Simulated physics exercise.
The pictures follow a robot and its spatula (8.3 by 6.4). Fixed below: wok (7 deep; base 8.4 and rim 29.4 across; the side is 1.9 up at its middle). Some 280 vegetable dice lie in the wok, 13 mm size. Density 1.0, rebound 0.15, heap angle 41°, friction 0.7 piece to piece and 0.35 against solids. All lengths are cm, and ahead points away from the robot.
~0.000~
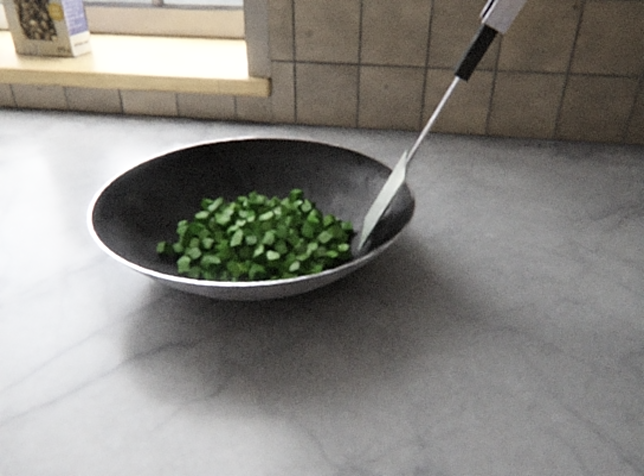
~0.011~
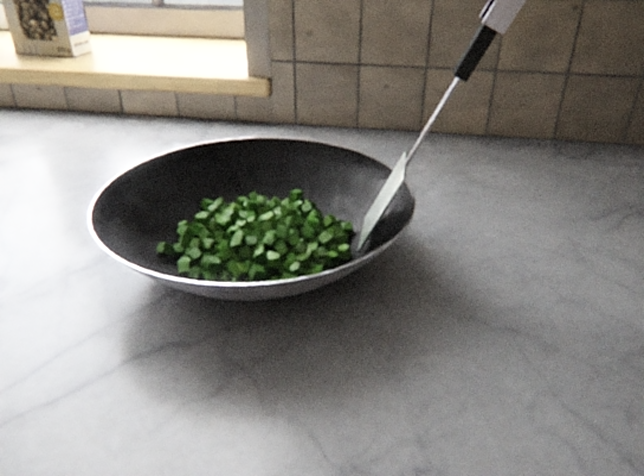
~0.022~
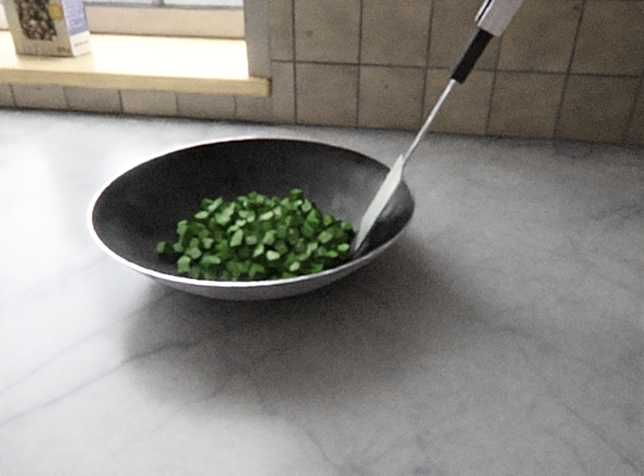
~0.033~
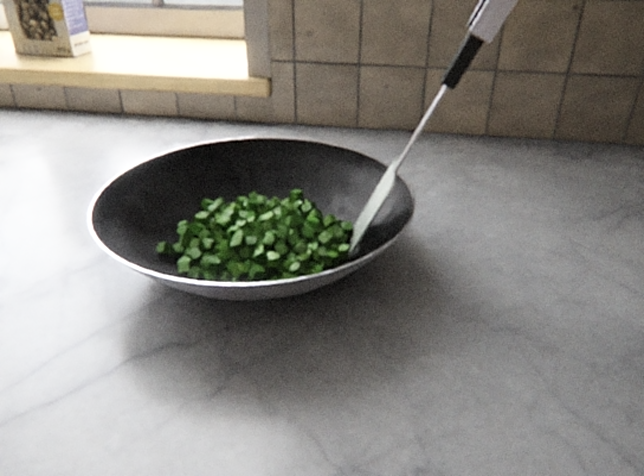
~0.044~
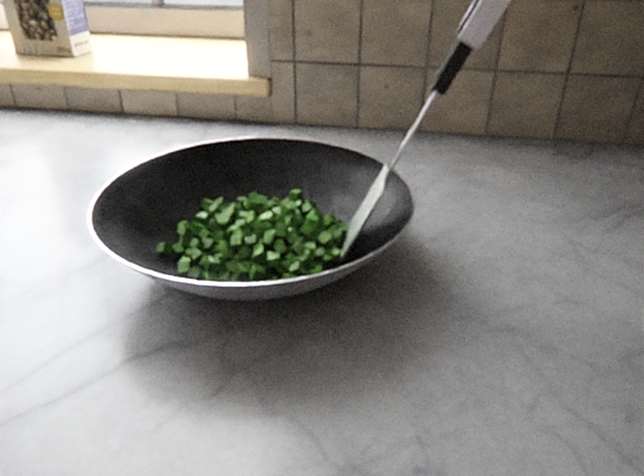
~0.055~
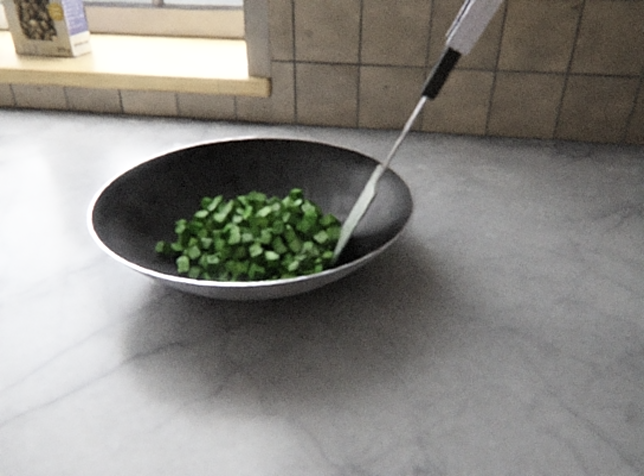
The footage shows a dark wok of chopped green vegetables on a grey marbled countertop, with a spatula resting inside its right edge; after staying nearly still, the spatula moves slightly left and down against the vegetables, which barely shift.
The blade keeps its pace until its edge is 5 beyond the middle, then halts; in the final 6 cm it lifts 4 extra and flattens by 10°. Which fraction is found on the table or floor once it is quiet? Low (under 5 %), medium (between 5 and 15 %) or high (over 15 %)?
Answer: Low; under 5 % of the vegetable dice finish on the table or floor.
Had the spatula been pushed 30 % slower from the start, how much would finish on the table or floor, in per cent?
It would be near 0 per cent.
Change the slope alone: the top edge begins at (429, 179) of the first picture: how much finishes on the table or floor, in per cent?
About 0 per cent.
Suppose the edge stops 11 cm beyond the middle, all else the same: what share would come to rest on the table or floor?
It would be near 35 per cent.
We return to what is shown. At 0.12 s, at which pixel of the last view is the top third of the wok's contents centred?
Around (205, 217).
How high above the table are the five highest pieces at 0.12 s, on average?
Some 6 cm.
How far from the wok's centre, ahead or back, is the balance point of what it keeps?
Some 5.5 cm ahead.
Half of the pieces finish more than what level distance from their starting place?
Some 6 cm.
After 0.12 s, sloping 65°, highest piece 6 above the table; 279 in the wok.
After 0.19 s, sloping 61°, highest piece 8 above the table; 278 in the wok, 1 on the blade or in flight.
After 0.42 s, sloping 55°, highest piece 8 above the table; 277 in the wok, 2 on the table or floor.
After 1.47 s, sloping 55°, highest piece 8 above the table; 277 in the wok, 2 on the table or floor.
At rest, 277 in the wok, 2 on the table or floor. That is 1 % on the table or floor.
